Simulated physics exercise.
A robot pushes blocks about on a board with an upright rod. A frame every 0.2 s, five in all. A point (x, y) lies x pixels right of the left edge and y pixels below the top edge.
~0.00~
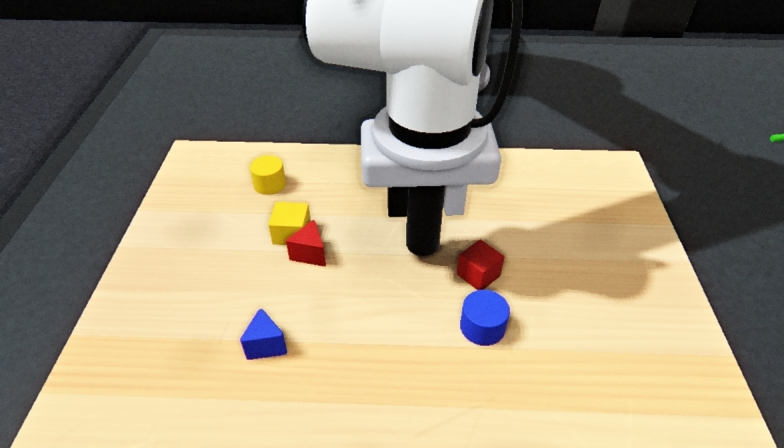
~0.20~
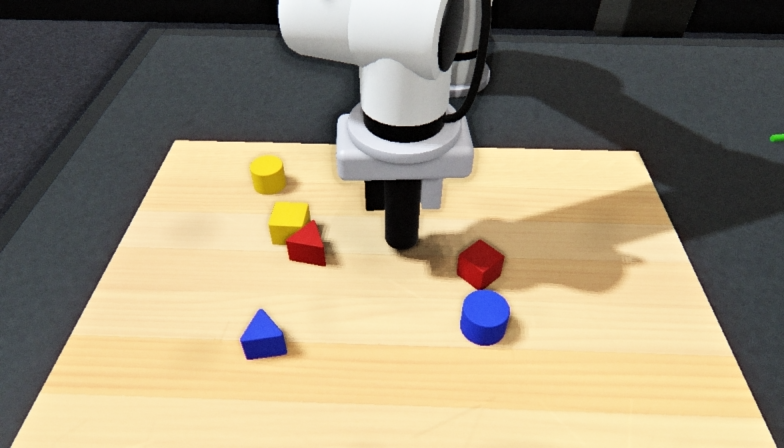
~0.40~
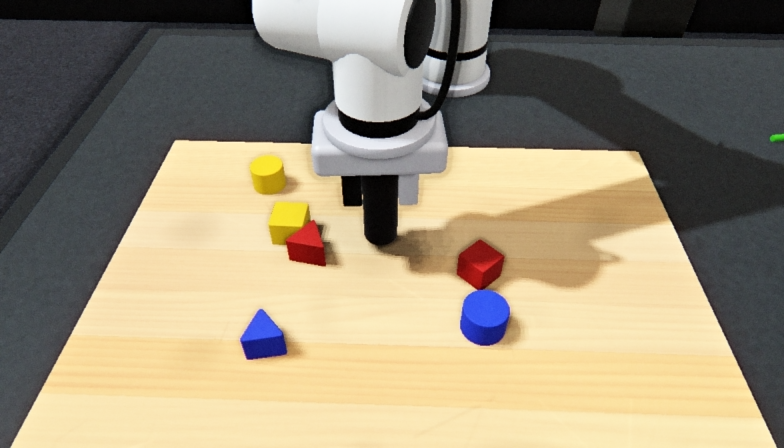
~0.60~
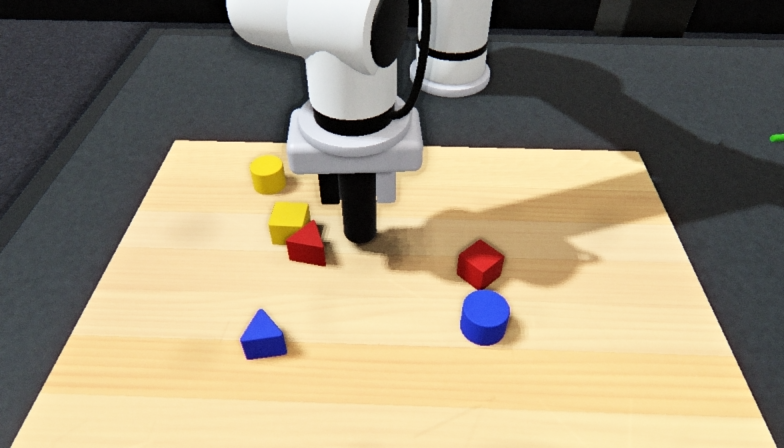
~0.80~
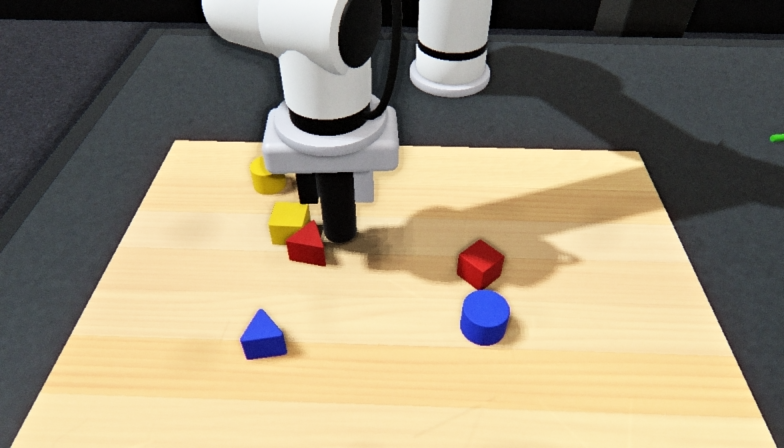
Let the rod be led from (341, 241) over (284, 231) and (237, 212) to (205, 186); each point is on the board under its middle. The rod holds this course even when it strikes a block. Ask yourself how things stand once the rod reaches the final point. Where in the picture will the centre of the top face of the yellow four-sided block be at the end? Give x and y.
Roughly at (197, 205).
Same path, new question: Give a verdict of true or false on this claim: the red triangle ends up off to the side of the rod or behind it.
The statement is true.
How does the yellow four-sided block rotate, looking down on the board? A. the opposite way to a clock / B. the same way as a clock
I'll go with A - the opposite way to a clock.
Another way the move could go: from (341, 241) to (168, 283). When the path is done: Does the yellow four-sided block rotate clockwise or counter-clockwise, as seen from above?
From above, the yellow four-sided block will be seen to turn clockwise.
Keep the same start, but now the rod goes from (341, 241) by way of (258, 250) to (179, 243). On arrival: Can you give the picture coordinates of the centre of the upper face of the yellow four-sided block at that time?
Around pixel (243, 206).
The first path, step by step. One third of the way, rod at (282, 223); yellow four-sided block at (246, 210); red triangle at (294, 237), turned 55° anticlockwise.
Two thirds of the way, rod at (234, 204); yellow four-sided block at (199, 205), turned 50° anticlockwise; red triangle at (294, 237), turned 55° anticlockwise.
At the end, rod at (203, 178); yellow circle not moved; yellow four-sided block at (197, 205), turned 50° anticlockwise; red triangle at (294, 237), turned 55° anticlockwise.
